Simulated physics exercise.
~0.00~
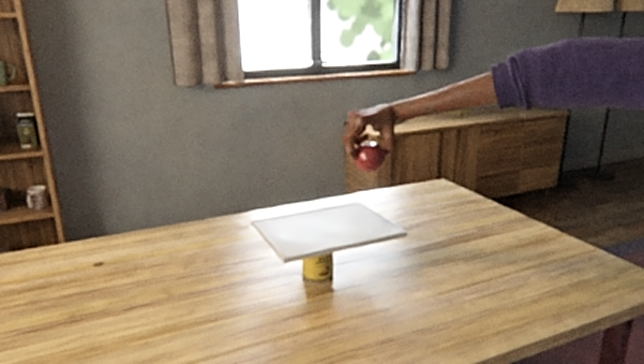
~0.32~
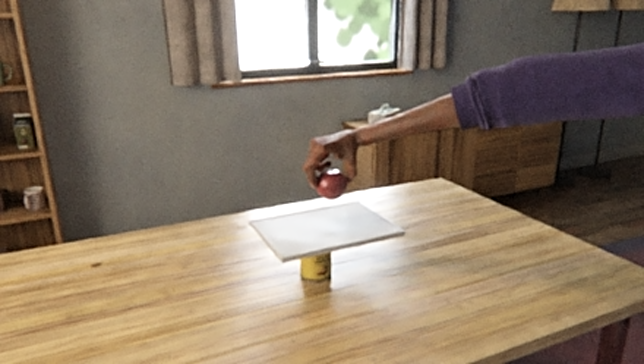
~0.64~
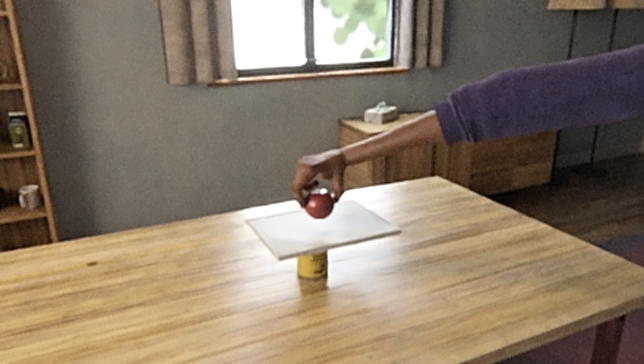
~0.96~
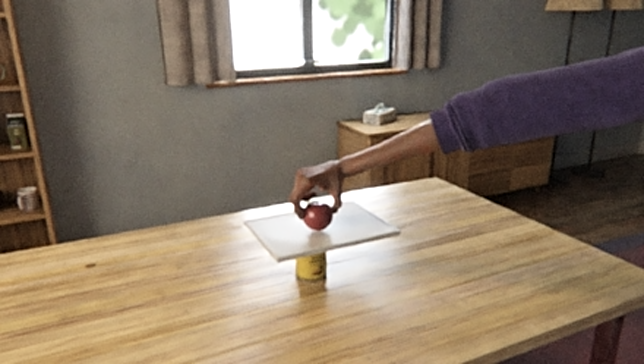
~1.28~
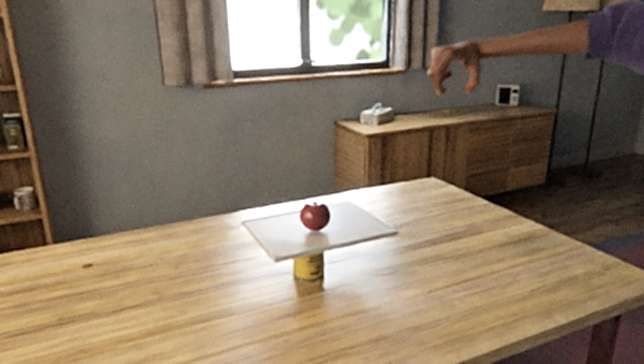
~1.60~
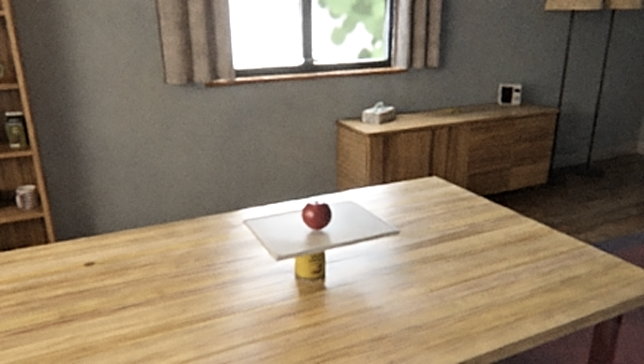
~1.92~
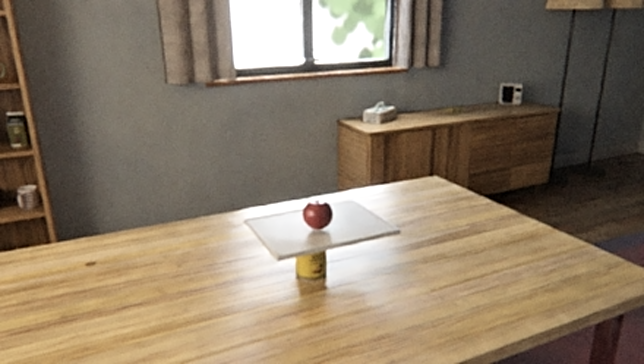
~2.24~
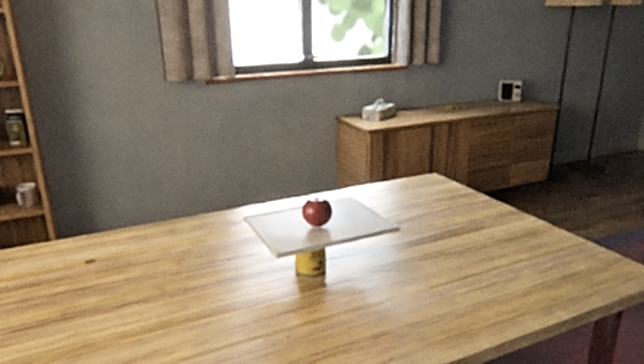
A red apple was carried left and down by a hand and set on a white lid balanced on a yellow tin on a wooden table. The hand let go and drew back to the right, and the stack stayed balanced with the apple on top.
